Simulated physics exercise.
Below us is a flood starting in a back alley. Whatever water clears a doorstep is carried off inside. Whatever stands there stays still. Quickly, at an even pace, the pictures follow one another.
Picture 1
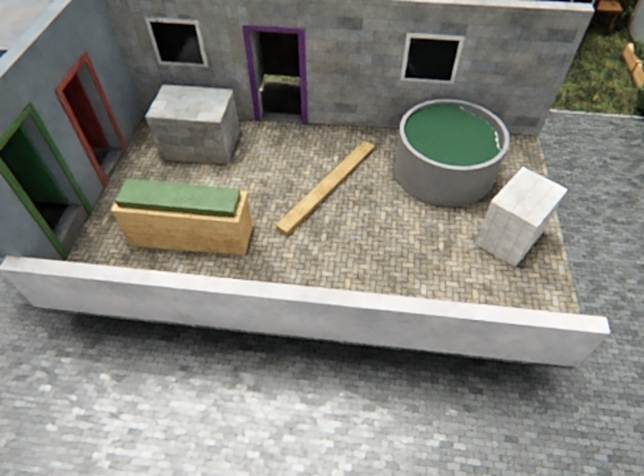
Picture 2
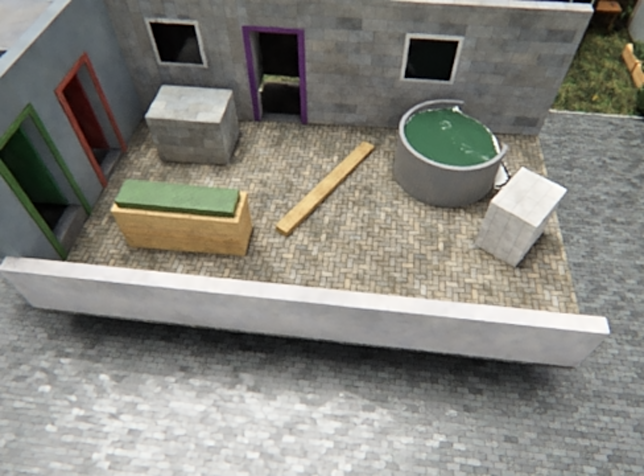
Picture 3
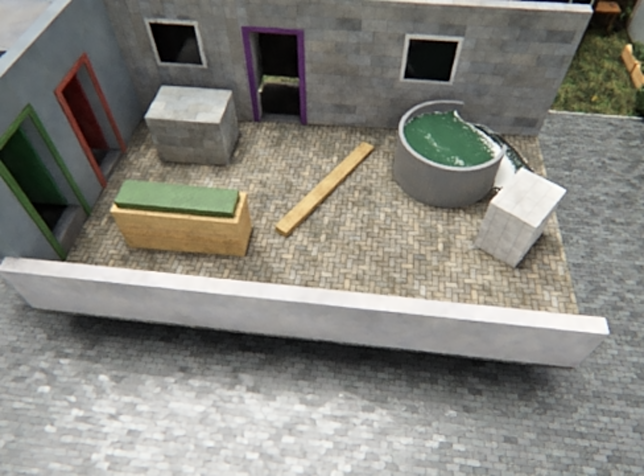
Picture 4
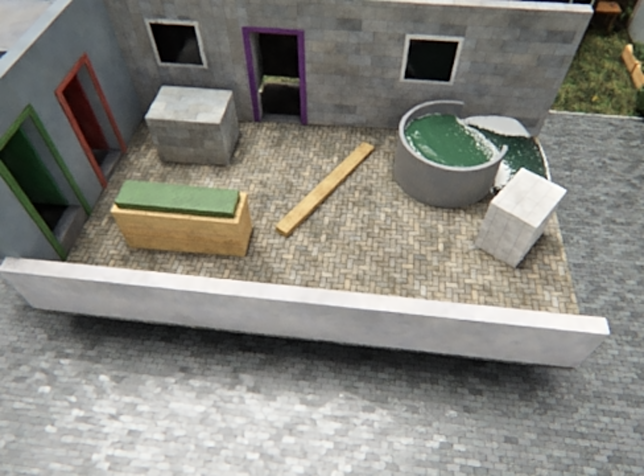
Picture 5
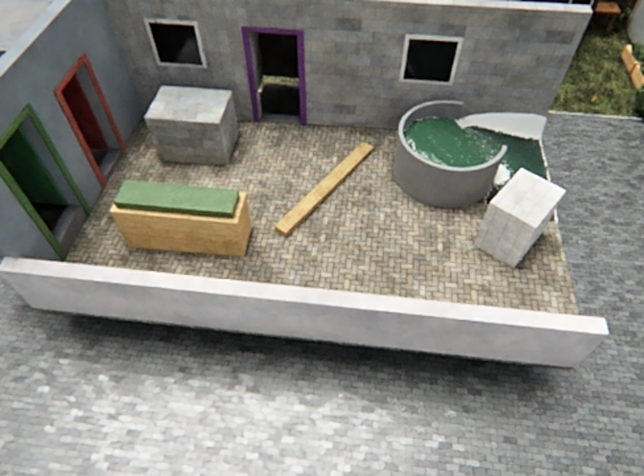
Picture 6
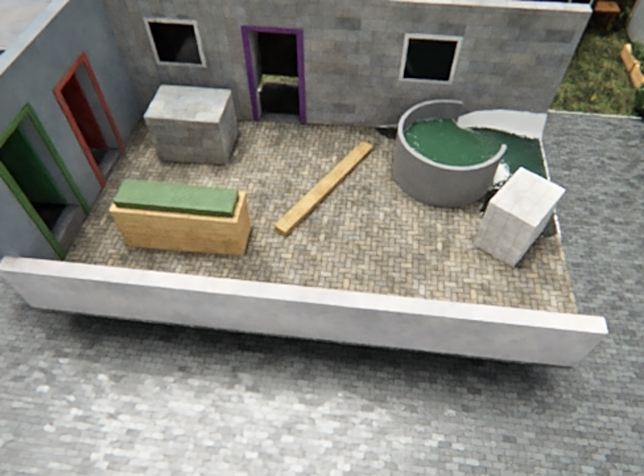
We see a walled yard from above, with a round grey pool of green water standing full; its right side opens, and water pours out through the gap, spreading over the paving behind and beside a pale block.
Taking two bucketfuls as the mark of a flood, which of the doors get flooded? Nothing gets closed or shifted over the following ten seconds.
The green door stays below the mark, the red door stays below the mark, the purple door stays below the mark.
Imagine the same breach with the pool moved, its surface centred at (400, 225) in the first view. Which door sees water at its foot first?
The door meant here is the door marked purple.
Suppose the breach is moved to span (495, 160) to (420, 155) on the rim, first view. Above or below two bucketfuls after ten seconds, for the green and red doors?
As for the green door, it sits short of it; as for the red door, it overshoots.
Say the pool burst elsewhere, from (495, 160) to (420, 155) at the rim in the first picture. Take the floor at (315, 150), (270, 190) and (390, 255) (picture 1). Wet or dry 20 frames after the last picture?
Taking the three spots as listed, they end up spared, inundated and inundated.
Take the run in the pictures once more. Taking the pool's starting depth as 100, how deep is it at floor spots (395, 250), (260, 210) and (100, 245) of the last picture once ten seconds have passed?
At the three places, in the order asked: Around 0, 0 and 2 per cent.
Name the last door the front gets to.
Going by the pictures, I'd say the green door.
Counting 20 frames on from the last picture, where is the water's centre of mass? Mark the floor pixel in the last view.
My reading is close to (426, 159).
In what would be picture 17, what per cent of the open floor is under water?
I make it 15 per cent.
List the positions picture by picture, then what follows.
The round pool at (453, 135) is whole and still, in the first picture.
Water pours out at (486, 147) and has run to a hidden place, in the second picture.
The front is at a hidden place, out from the gap at (485, 149), in the third picture.
Water pours out at (484, 151) and has run to a hidden place, in the fourth picture.
Water pours out at (484, 152) and has run to (555, 217), in the fifth picture.
The front is at (381, 128), out from the gap at (483, 151), in the sixth picture.
A moment on, water covers 10 % of the floor; the green door not reached, the red door not reached, the purple door not reached.
Next, water covers 15 % of the floor; the green door not reached, the red door not reached, the purple door wet at the sill, nothing in.
Then, water covers 20 % of the floor; the green door not reached, the red door not reached, the purple door wet at the sill, nothing in.
Later, water covers 25 % of the floor; the green door not reached, the red door wet at the sill, nothing in, the purple door wet at the sill, nothing in.
In the end, water covers 30 % of the floor; the green door wet at the sill, nothing in, the red door wet at the sill, nothing in, the purple door wet at the sill, nothing in.
